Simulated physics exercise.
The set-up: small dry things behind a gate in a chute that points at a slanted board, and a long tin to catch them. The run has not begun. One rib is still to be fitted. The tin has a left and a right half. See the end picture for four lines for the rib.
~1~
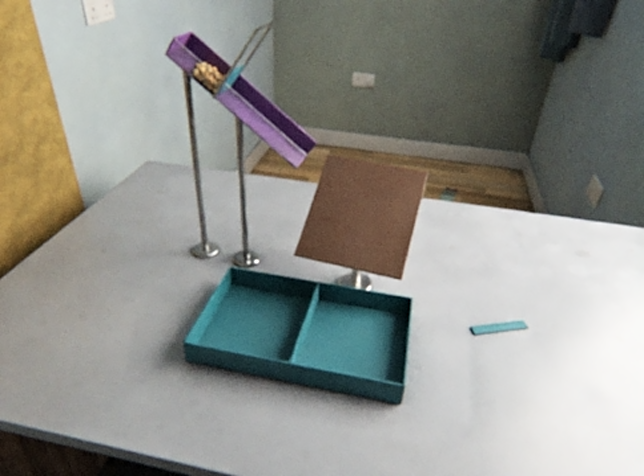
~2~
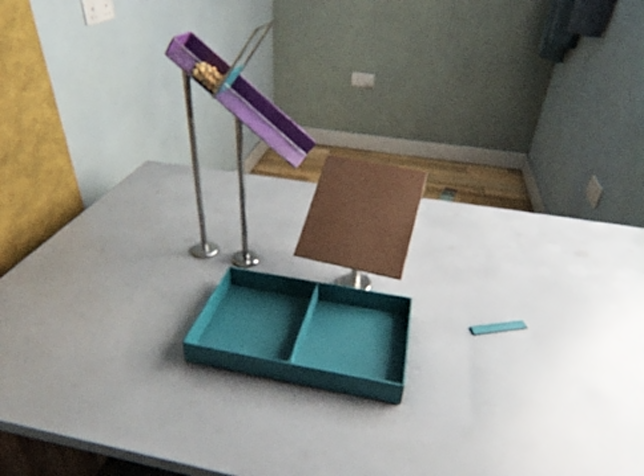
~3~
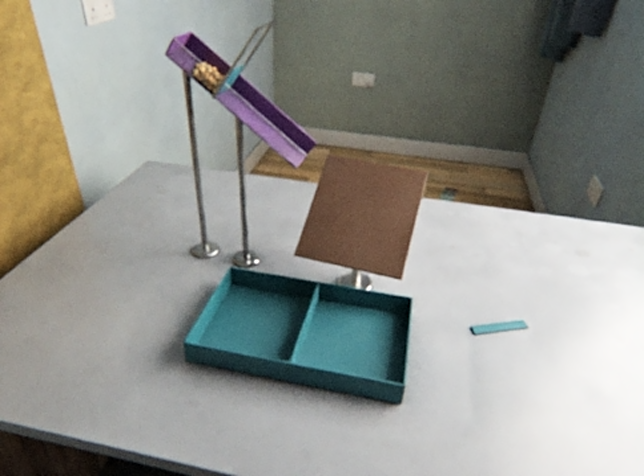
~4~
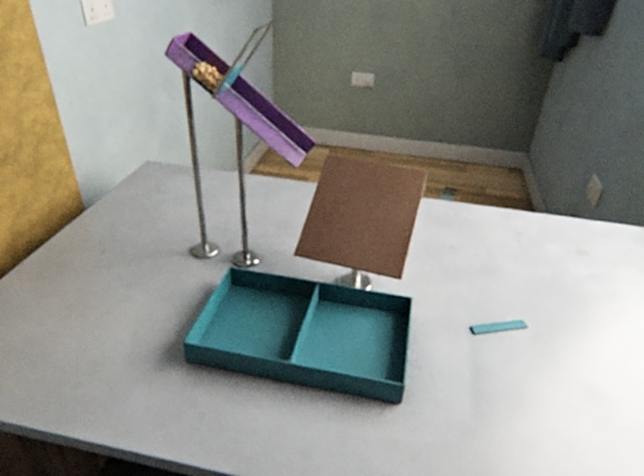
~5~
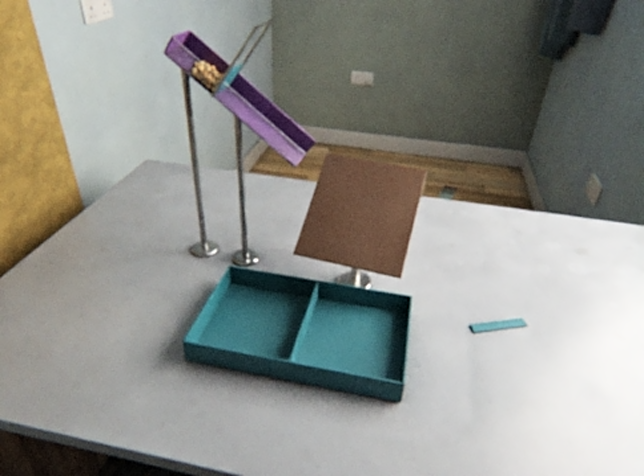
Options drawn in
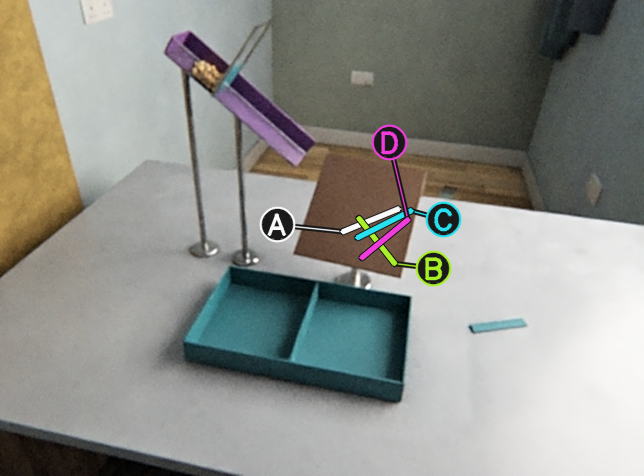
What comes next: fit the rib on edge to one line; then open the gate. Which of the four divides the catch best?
Use line A.
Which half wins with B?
Right.
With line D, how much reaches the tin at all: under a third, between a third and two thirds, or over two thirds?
Over two thirds.
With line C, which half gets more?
The right half.
On the marked copy, line A from (398, 209) to (343, 231); line B from (358, 218) to (394, 263); line C from (411, 210) to (357, 237); line D from (407, 219) to (361, 257).
With A, of what is caught, about half in the left half, about half in the right.
With B, of what is caught, a small part in the left half, nearly all in the right.
With C, of what is caught, a small part in the left half, nearly all in the right.
With D, of what is caught, a small part in the left half, nearly all in the right.
